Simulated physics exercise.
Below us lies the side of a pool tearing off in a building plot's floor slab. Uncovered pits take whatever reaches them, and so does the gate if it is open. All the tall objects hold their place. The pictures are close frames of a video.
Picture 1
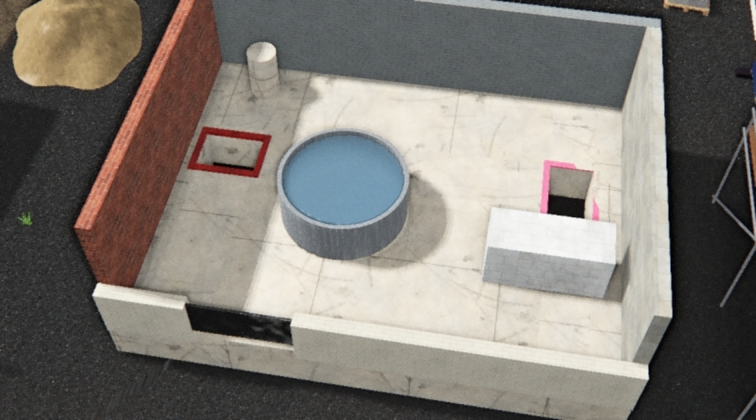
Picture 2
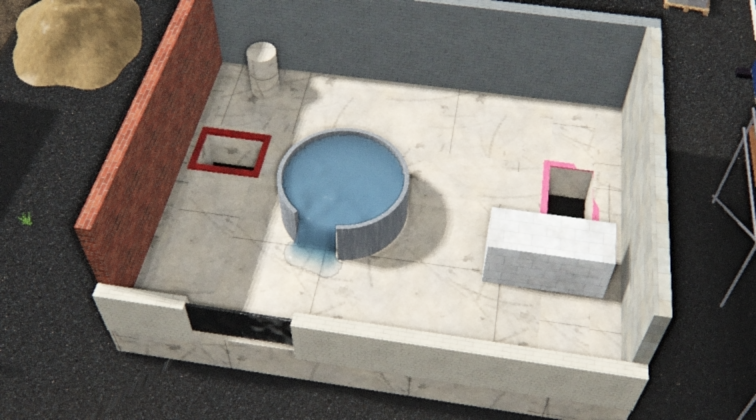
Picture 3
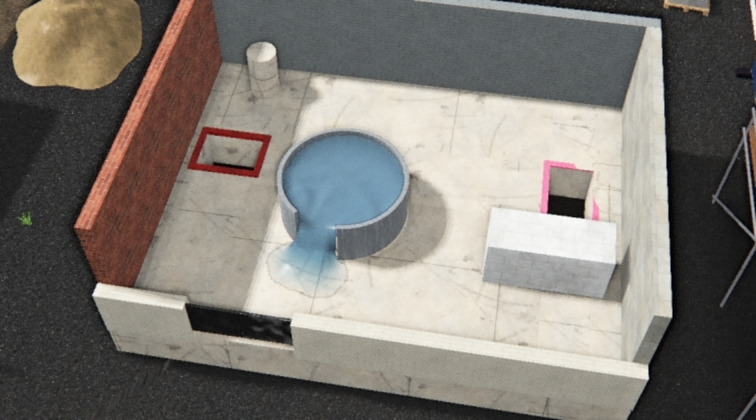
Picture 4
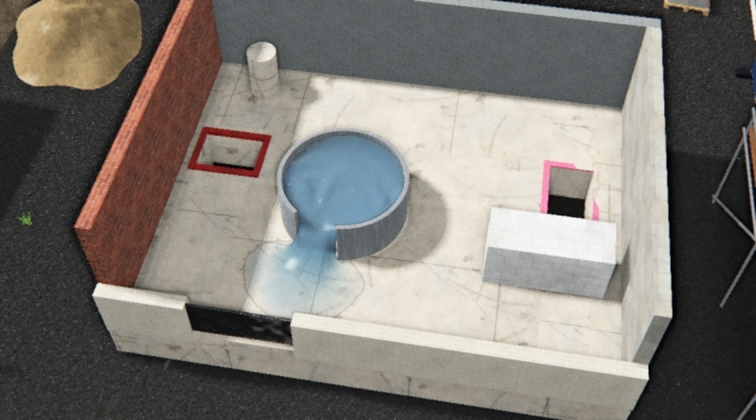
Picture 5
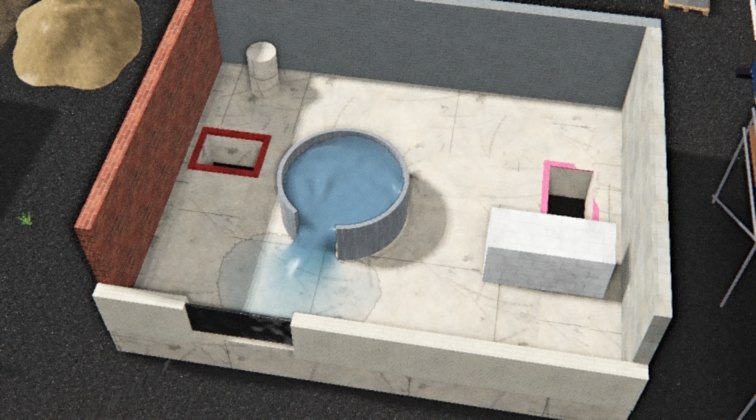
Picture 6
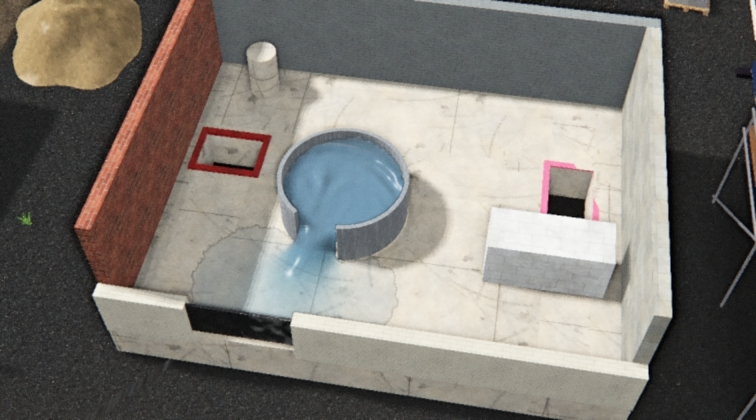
Water burst through a gap in the front of a round grey pool on a walled concrete floor, then spread in a widening puddle toward the low front wall while everything around it stayed still.
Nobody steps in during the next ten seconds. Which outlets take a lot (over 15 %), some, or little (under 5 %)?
In the end: The gate takes not even 5 %; the pink pit takes not even 5 %; the red pit takes above 15 %.
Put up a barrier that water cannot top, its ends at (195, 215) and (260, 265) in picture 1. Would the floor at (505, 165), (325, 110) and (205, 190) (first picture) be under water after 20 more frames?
In that order: No water, not flooded, wet.
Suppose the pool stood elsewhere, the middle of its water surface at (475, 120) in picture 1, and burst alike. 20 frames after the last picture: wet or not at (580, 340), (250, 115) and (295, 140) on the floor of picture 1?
As listed: Covered, no water, clear.
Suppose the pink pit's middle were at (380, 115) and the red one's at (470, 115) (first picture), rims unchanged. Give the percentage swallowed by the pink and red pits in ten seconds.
Parts in a hundred: Pink 14, red 0.
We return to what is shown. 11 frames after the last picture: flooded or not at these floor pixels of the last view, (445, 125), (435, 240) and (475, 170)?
In turn: Not flooded, free of water, dry.
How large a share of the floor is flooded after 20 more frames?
Close to 45 %.
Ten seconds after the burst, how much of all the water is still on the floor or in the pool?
Close to 76 %.
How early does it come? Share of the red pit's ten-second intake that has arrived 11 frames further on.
Roughly 0 per cent.
A moment on, water covers 15 % of the floor; the gate 0 %, the pink pit 0 %, the red pit 0 %.
Next, water covers 25 % of the floor; the gate 0 %, the pink pit 0 %, the red pit 0 %.
Then, water covers 45 % of the floor; the gate 0 %, the pink pit 0 %, the red pit 4 %.
Later, water covers 65 % of the floor; the gate 0 %, the pink pit 1 %, the red pit 14 %.
In the end, water covers 80 % of the floor; the gate 0 %, the pink pit 2 %, the red pit 21 %.
